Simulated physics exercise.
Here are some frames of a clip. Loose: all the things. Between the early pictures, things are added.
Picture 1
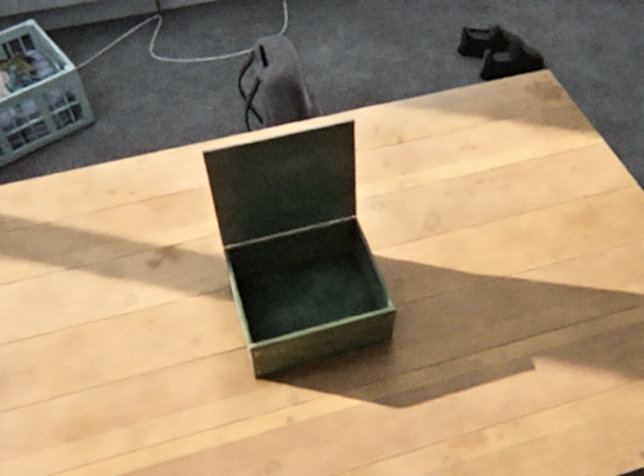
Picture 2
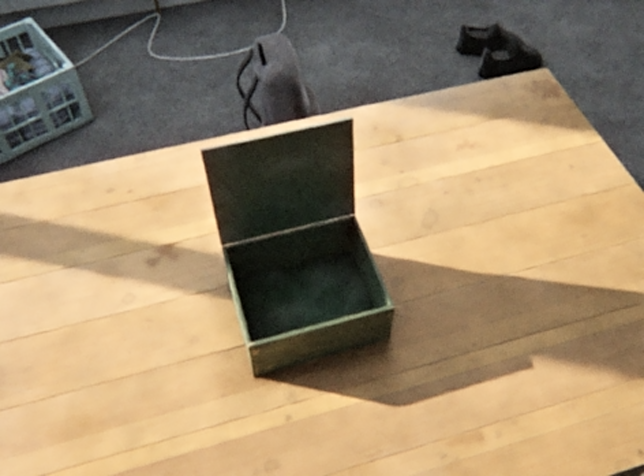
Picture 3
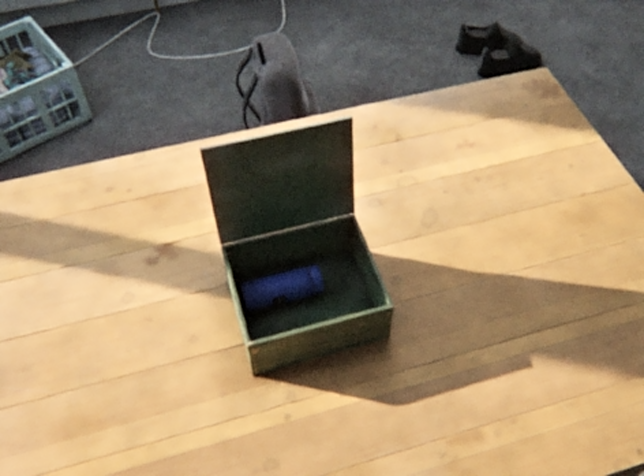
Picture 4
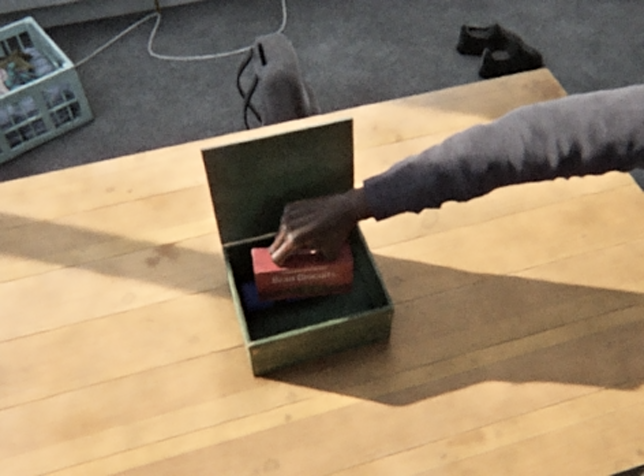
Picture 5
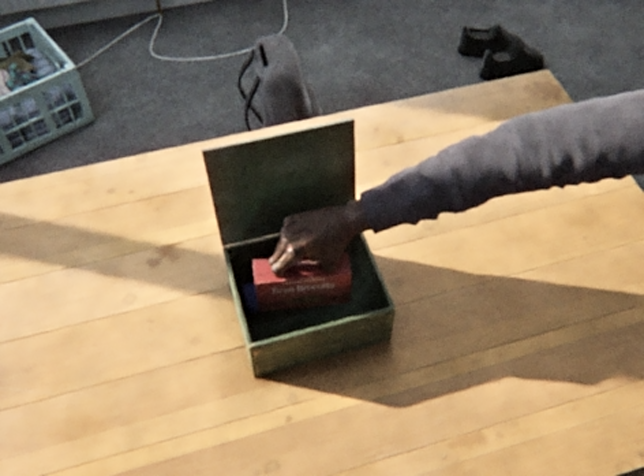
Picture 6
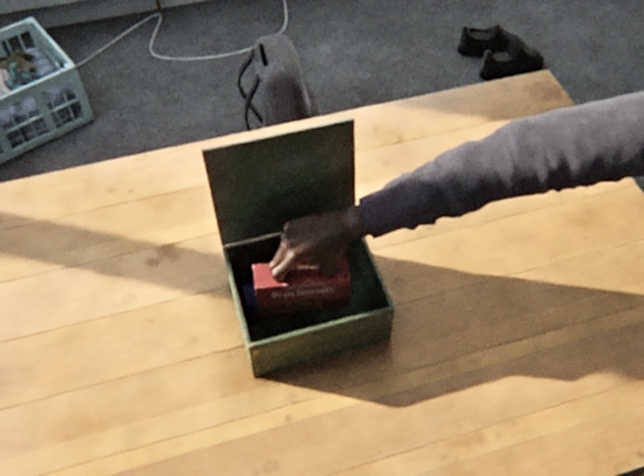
On a wooden table, an open green box sits empty, then a blue shaker appears inside it; a hand reaches in from the right and lowers a red packet into the box, still holding it.
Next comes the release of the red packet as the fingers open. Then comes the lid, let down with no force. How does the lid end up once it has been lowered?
The lid finishes lowered.
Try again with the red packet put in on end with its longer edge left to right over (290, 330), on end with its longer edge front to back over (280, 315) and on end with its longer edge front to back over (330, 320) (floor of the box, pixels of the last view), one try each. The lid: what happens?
With the first placement the lid remains open; with the second, it remains open; with the third, it remains open.
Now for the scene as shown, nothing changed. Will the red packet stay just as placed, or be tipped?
Once everything settles, it keeps its original angle.
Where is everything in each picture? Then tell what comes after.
The last thing is not in view yet, in the first frame.
The last thing is not in view yet, in the second frame.
The last thing is not in view yet; blue shaker (282, 288), in the third frame.
Coming down; red packet (303, 271), in the fourth frame.
Coming down; red packet (303, 282), in the fifth frame.
Put in, still held; red packet (302, 286), in the sixth frame.
Then, 0.90 s after the last picture, lid starting down; red packet slid a little near (297, 313); blue shaker rolled about its own width.
Then, 1.70 s after the last picture, lid 46° above the rim; red packet slid a little near (297, 313); blue shaker rolled a little.
Then, 2.00 s after the last picture, lid shut; red packet slid a little near (297, 313); blue shaker rolled a little.
At rest, lid shut; moved from the start, red packet; blue shaker in place. Seen from the same camera at the end, red packet near (297, 313).
